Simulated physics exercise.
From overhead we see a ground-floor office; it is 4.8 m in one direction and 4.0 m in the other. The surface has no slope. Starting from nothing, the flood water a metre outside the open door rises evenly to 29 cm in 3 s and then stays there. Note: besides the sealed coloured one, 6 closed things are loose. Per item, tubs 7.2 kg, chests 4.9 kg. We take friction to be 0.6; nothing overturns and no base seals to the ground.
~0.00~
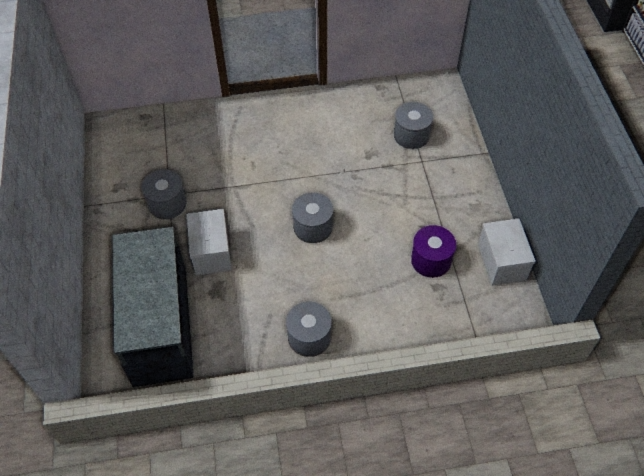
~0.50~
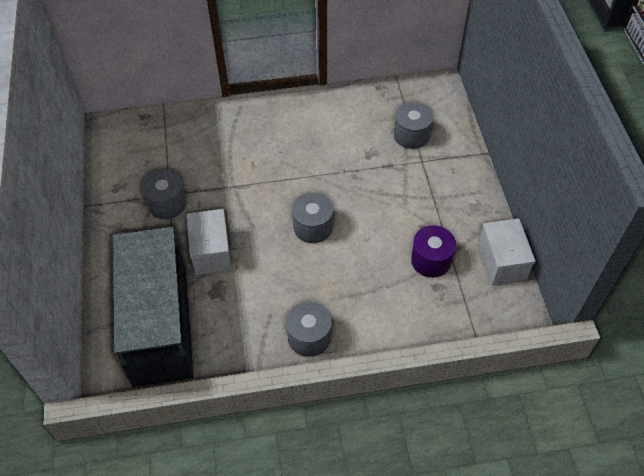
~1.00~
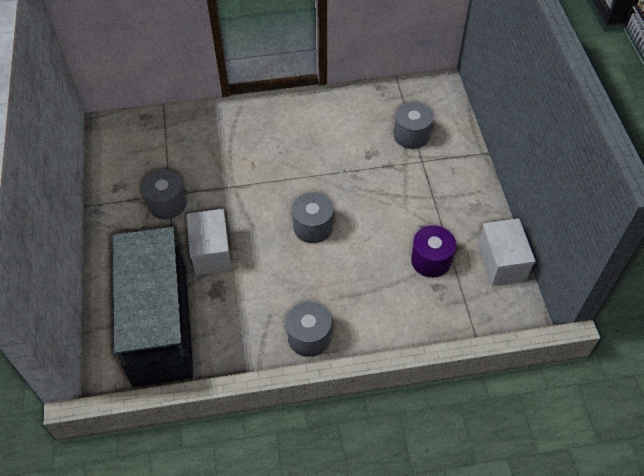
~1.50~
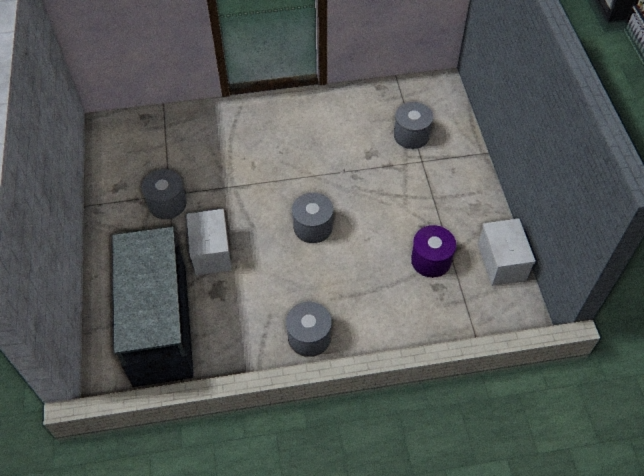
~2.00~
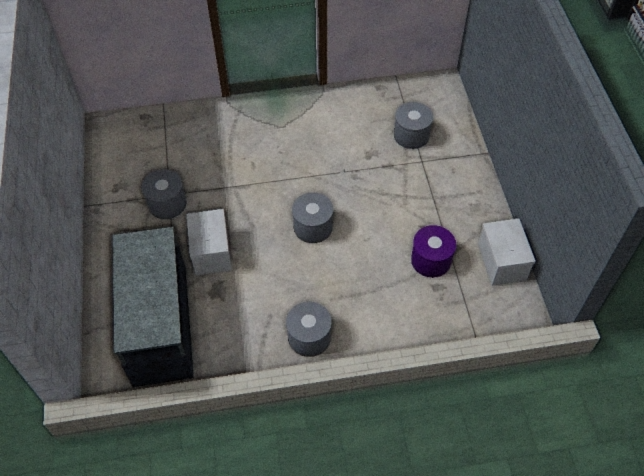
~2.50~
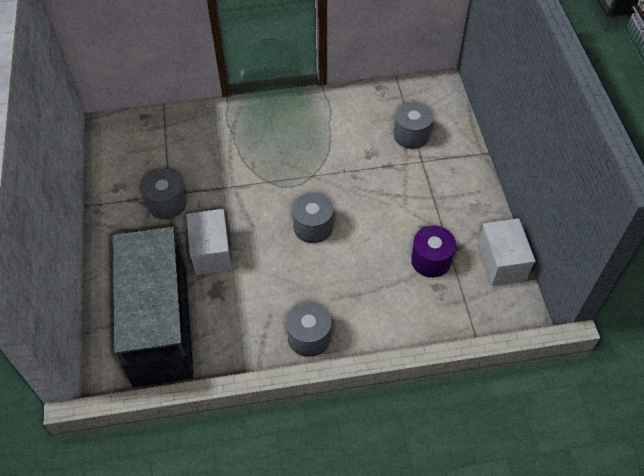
Green water covers the ground outside, then spreads through the doorway onto the office floor.
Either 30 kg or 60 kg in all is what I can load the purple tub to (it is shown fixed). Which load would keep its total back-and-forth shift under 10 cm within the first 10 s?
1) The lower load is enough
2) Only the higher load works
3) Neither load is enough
1.
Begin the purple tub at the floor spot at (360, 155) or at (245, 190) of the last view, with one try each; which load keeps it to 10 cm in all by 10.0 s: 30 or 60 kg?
Well, at the first spot either weight will do, and at the second either weight will do.
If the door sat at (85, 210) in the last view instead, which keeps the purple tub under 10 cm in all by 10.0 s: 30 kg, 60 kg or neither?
Note: The lighter mass keeps it.
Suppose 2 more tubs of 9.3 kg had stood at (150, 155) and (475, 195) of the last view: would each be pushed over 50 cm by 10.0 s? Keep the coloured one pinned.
Those two come out inside the line and over the line, in that order.
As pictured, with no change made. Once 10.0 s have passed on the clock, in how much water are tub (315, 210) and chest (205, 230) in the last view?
15 and 17 cm.
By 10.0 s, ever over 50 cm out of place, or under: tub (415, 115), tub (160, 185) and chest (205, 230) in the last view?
First below the mark, second above the mark, third above the mark.
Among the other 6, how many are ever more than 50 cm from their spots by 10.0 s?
I count 4 of them.
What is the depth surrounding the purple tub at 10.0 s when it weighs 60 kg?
Something like 15 centimetres.
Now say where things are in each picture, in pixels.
In the first frame, the purple tub at (435, 243), on the bottom; water covers 0.0 m2; 0 of 7 have shifted.
In the second frame, the purple tub at (435, 243), on the bottom; water covers 0.0 m2; 0 of 7 have shifted.
In the third frame, the purple tub at (435, 243), on the bottom; 0.0 m2 under water; 0 of 7 have shifted.
In the fourth frame, the purple tub at (435, 243), on the bottom; water covers 0.0 m2; 0 of 7 have shifted.
In the fifth frame, the purple tub at (435, 243), on the bottom; water covers 0.5 m2; 0 of 7 have shifted.
In the sixth frame, the purple tub at (435, 243), on the bottom; 1.6 m2 under water; 0 of 7 have shifted.
After 3.5 s the purple tub would be 0 cm from its start with 30 kg and 0 cm from its start with 60 kg; 0 cm of water round it then.
After 4.5 s the purple tub would be 0 cm from its start with 30 kg and 0 cm from its start with 60 kg; 6 cm of water round it then.
After 7.0 s the purple tub would be 0 cm from its start with 30 kg and 0 cm from its start with 60 kg; 10 cm of water round it then.
After 10.0 s the purple tub would be 1 cm from its start with 30 kg and 0 cm from its start with 60 kg; 15 cm of water round it then.
